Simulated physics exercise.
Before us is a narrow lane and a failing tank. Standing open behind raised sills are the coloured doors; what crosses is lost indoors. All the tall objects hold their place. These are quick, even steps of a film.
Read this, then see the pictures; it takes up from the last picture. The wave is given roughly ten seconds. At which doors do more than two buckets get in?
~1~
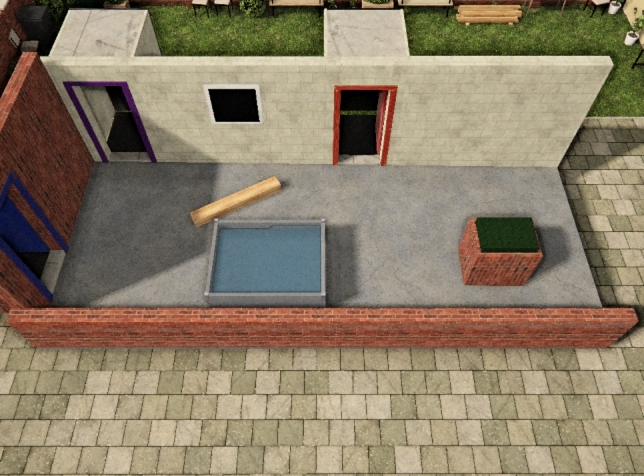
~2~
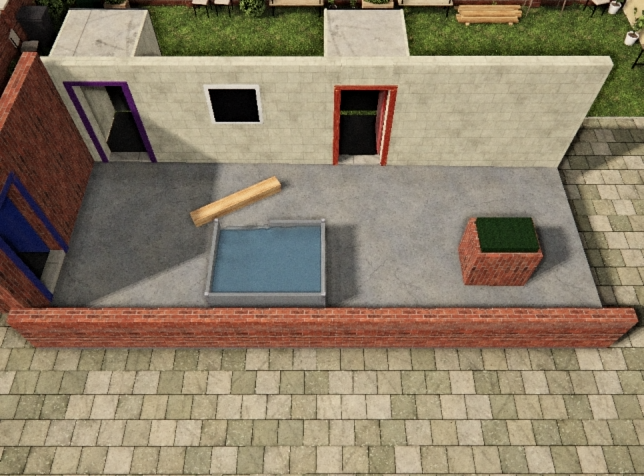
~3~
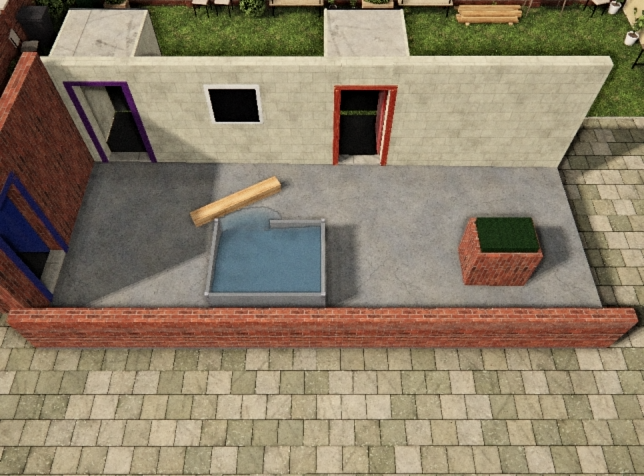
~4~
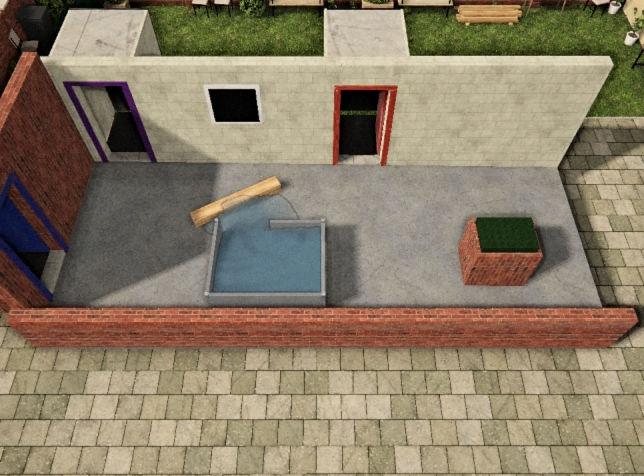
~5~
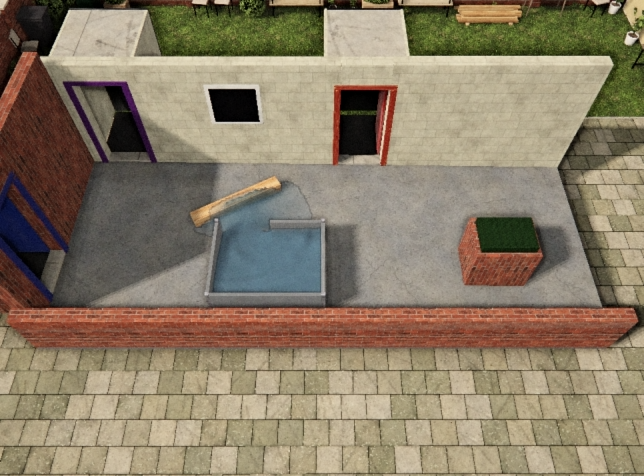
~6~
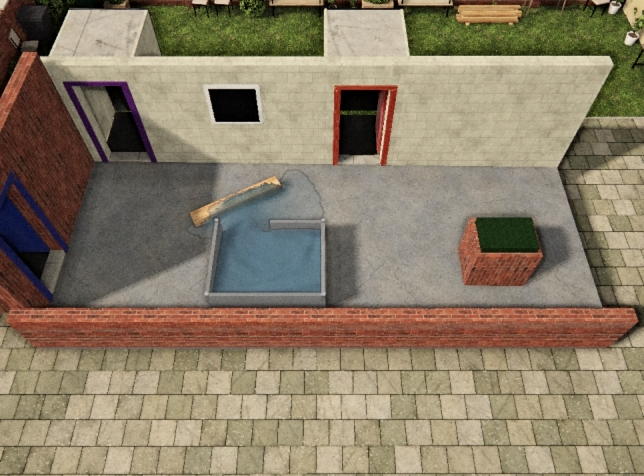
Purple door: Does not exceed it; blue door: Does not exceed it; red door: Exceeds it.
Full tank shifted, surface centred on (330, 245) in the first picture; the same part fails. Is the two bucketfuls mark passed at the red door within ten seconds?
One by one - red door: Above the limit.
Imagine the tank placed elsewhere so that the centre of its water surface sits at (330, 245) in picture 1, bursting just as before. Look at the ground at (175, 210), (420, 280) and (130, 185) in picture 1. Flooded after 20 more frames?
Soaked, spared, soaked.
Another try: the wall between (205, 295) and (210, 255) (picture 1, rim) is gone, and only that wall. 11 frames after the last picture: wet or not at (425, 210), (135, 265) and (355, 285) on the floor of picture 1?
Sequence of results: Missed by the flood, reached by the flood, missed by the flood.
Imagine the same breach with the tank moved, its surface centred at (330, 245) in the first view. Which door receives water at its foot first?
Answer: The red-painted one.
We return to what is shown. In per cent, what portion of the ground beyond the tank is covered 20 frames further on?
Around 60 percent.
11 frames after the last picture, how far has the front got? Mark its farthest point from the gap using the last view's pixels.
The flood front should get to about (461, 171).
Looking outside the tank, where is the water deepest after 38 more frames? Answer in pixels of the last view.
Near (235, 216).
A moment on, water covers 20 % of the floor; the purple door not reached, the blue door not reached, the red door wet at the sill, nothing in.
Next, water covers 40 % of the floor; the purple door not reached, the blue door not reached, the red door under two buckets in.
Then, water covers 60 % of the floor; the purple door wet at the sill, nothing in, the blue door wet at the sill, nothing in, the red door over two buckets in.
Later, water covers 70 % of the floor; the purple door wet at the sill, nothing in, the blue door wet at the sill, nothing in, the red door over two buckets in.
In the end, water covers 65 % of the floor; the purple door wet at the sill, nothing in, the blue door wet at the sill, nothing in, the red door over two buckets in.
